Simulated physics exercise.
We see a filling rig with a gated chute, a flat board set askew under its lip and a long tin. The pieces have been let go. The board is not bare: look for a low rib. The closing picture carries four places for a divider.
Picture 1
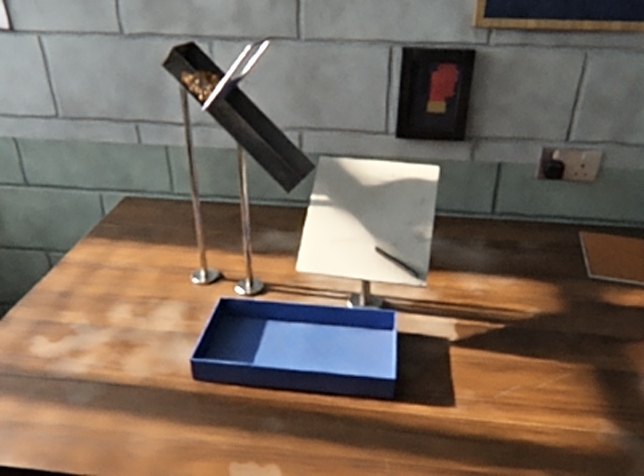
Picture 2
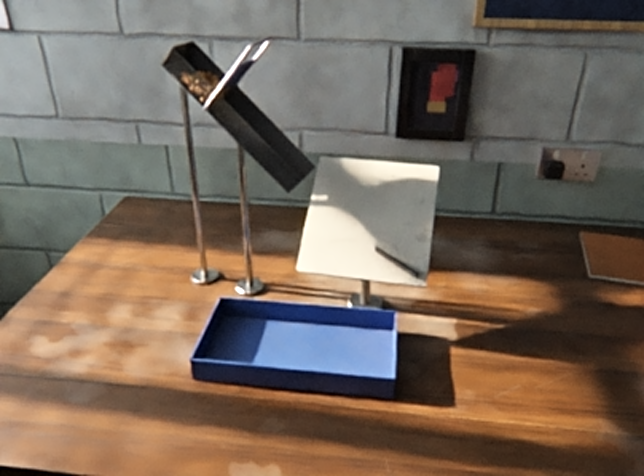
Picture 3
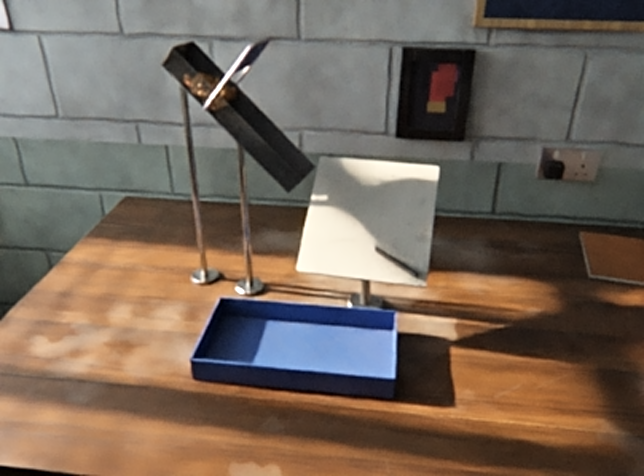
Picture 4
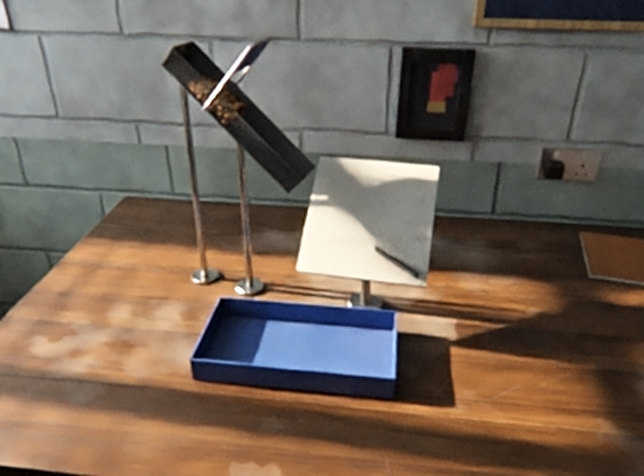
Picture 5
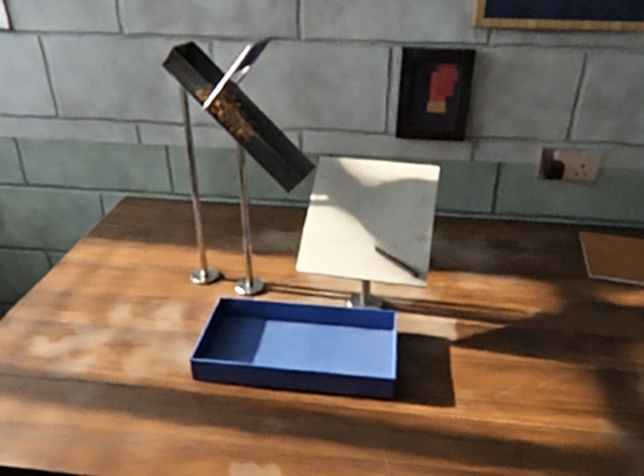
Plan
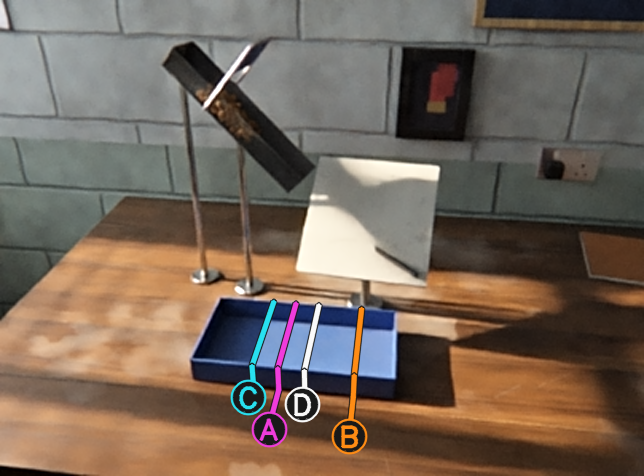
Small golden-brown pieces slide down a dark, steeply sloping chute on two metal posts, starting near its upper end, passing a pale gate plate and stretching out along the channel. Below stand a tilted cream board with a short dark rib and an empty blue tin, on a sunlit wooden table before a grey block wall. The view, from the front and slightly above, stays still.
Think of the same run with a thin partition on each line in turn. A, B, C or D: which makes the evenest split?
Use line B.
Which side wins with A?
More lands on the right.
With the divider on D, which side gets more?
More lands on the right.
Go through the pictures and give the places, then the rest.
Load behind the gate (206, 83), roasted chickpeas; lip of the chute (296, 187), sloping fairly steeply, in the first picture.
Middle of the board (370, 217), tilted fairly steeply; middle of its low edge (360, 278); of its high edge (379, 161), in the second picture.
Front corners of the tin (190, 359) and (395, 378), empty; front of the load (223, 102), in the third picture.
Middle of the load (219, 96); its front (242, 113), roughly a quarter of the way to the lip; rib from (375, 247) to (417, 274), in the fourth picture.
Middle of the load (230, 110); its front (248, 139), roughly half of the way to the lip, in the fifth picture.
On the marked copy, line A crosses the front rim at (277, 367); line B crosses the front rim at (354, 374); line C crosses the front rim at (252, 365); line D crosses the front rim at (304, 369).
With A, of what is caught, not one piece on the left of the divider, every piece on the right.
With B, of what is caught, roughly a third on the left of the divider, roughly two thirds on the right.
With C, of what is caught, not one piece on the left of the divider, every piece on the right.
With D, of what is caught, just a few on the left of the divider, almost all on the right.
